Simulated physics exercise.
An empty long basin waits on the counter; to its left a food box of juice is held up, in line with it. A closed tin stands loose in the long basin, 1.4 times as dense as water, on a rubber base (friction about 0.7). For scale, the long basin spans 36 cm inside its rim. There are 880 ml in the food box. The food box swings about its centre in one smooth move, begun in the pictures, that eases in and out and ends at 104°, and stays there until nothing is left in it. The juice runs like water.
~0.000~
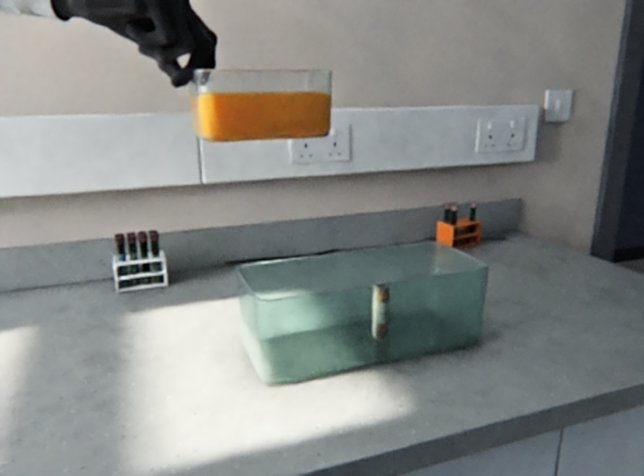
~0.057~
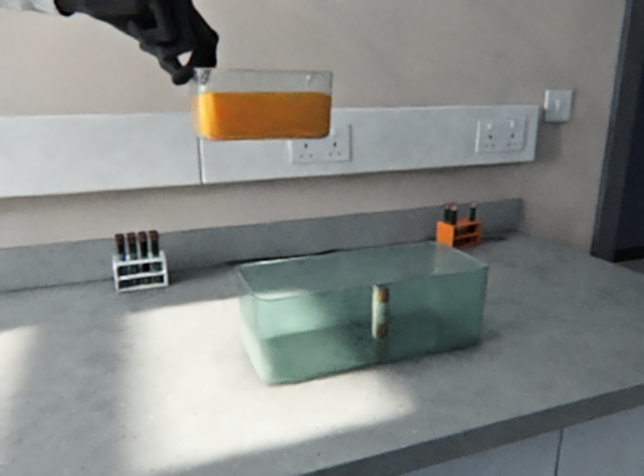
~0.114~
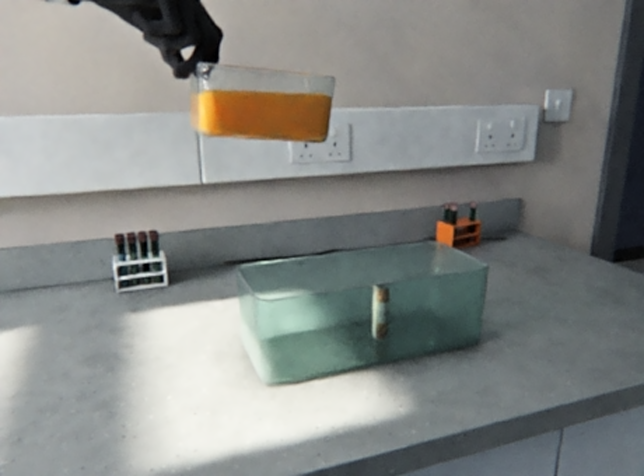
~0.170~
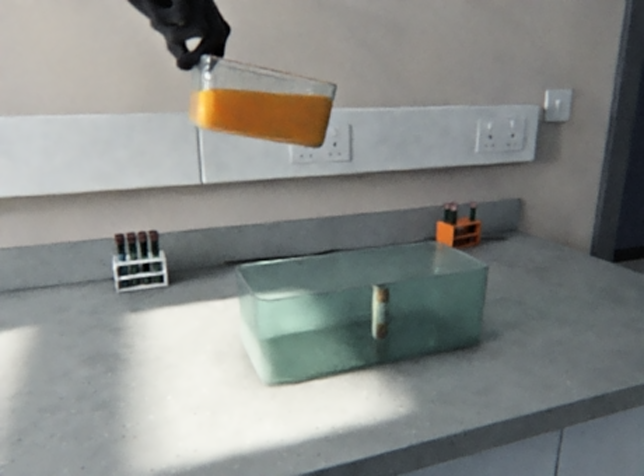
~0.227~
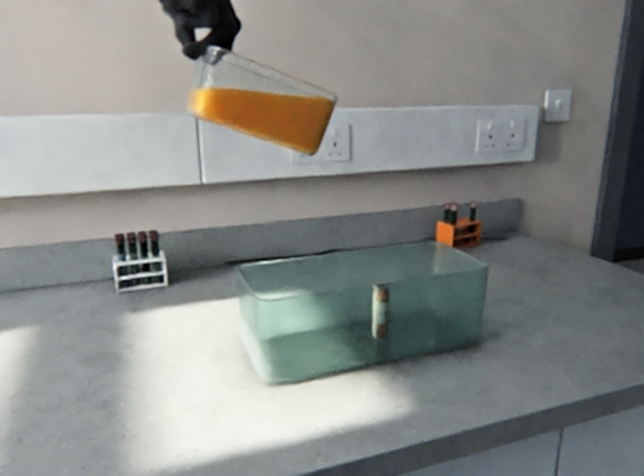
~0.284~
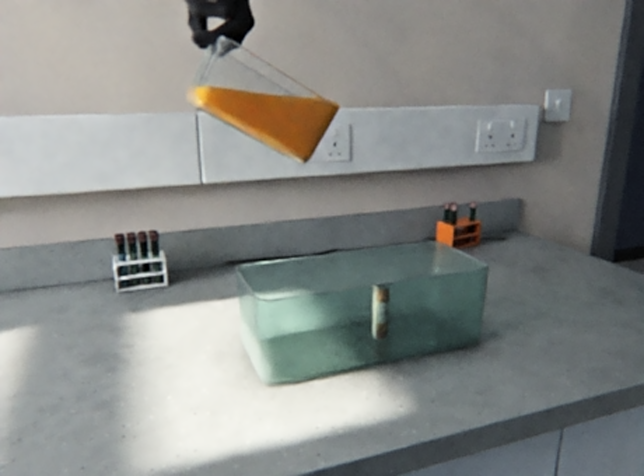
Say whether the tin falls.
The tin goes over.
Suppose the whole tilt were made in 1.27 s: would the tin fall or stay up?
Then it keeps standing.
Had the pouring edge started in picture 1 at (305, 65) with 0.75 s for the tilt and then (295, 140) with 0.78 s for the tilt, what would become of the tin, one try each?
First it falls; then it keeps standing.
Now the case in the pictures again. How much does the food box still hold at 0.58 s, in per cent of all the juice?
About 24 per cent.
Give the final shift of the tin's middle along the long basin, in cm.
About 6.5 cm.
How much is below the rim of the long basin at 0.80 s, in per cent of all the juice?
Near 78 in a hundred.
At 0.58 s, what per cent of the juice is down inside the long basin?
About 12 per cent.
Then, 0.58 s in, the tilt is 88° and 24 per cent is still to pour; the tin stands where it began.
Then, 0.80 s in, the tilt is 104° and 7 per cent is still to pour; the tin stands 1 cm from where it began.
Then, 1.03 s in, the tilt is 104° and 1 per cent is still to pour; the tin leans 47°.
Then, 1.28 s in, the tilt is 104° and 0 per cent is still to pour; the tin lies on its side.
Finally, the tin lies on its side.
